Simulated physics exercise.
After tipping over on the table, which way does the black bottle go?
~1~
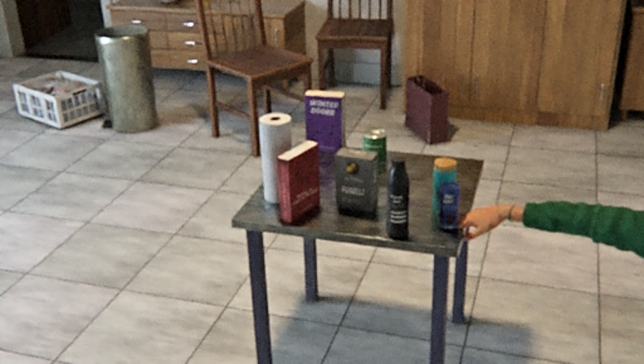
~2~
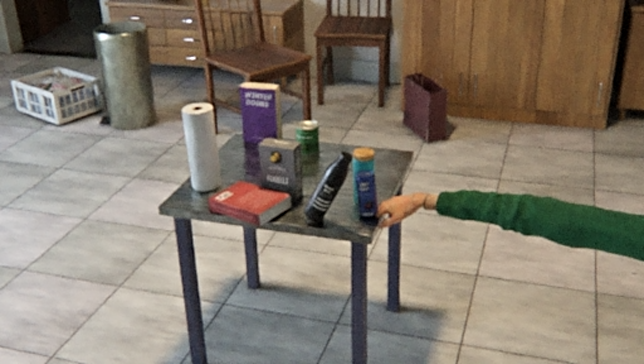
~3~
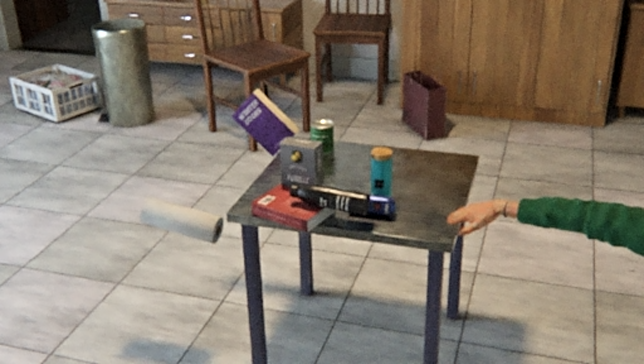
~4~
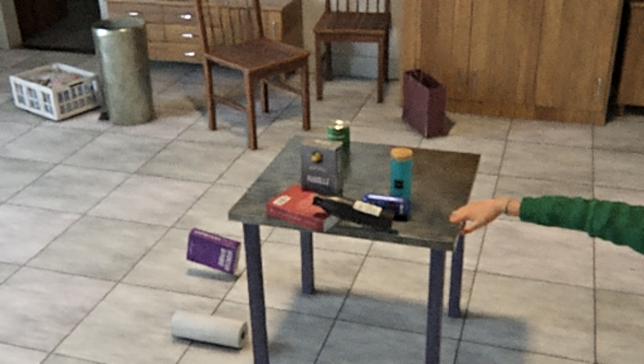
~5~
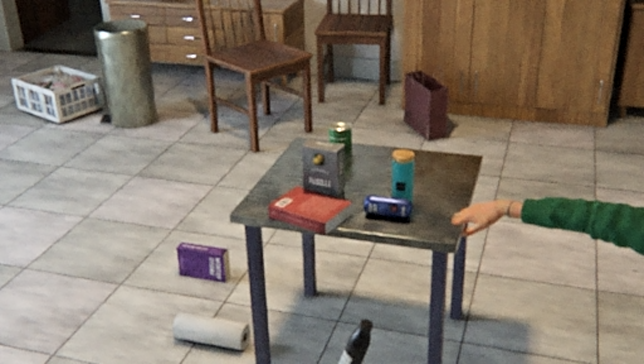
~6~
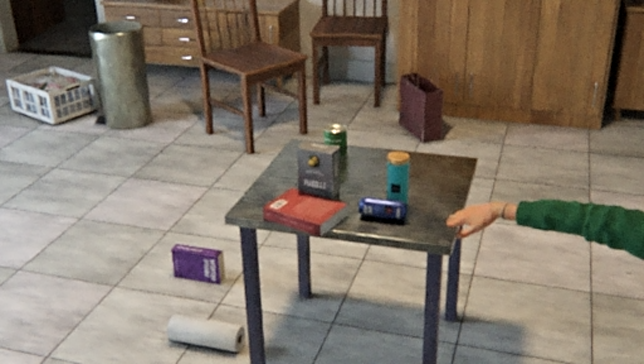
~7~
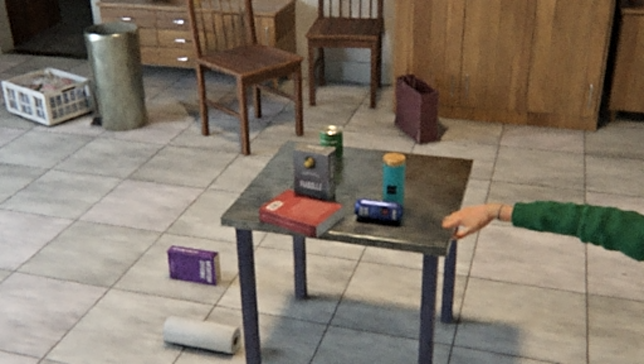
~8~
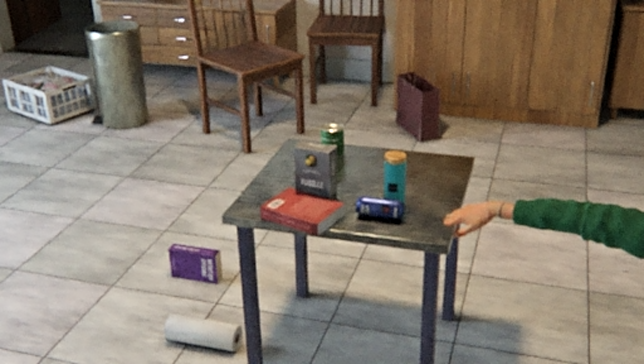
The black bottle goes down, dropping off the front of the table toward the floor.
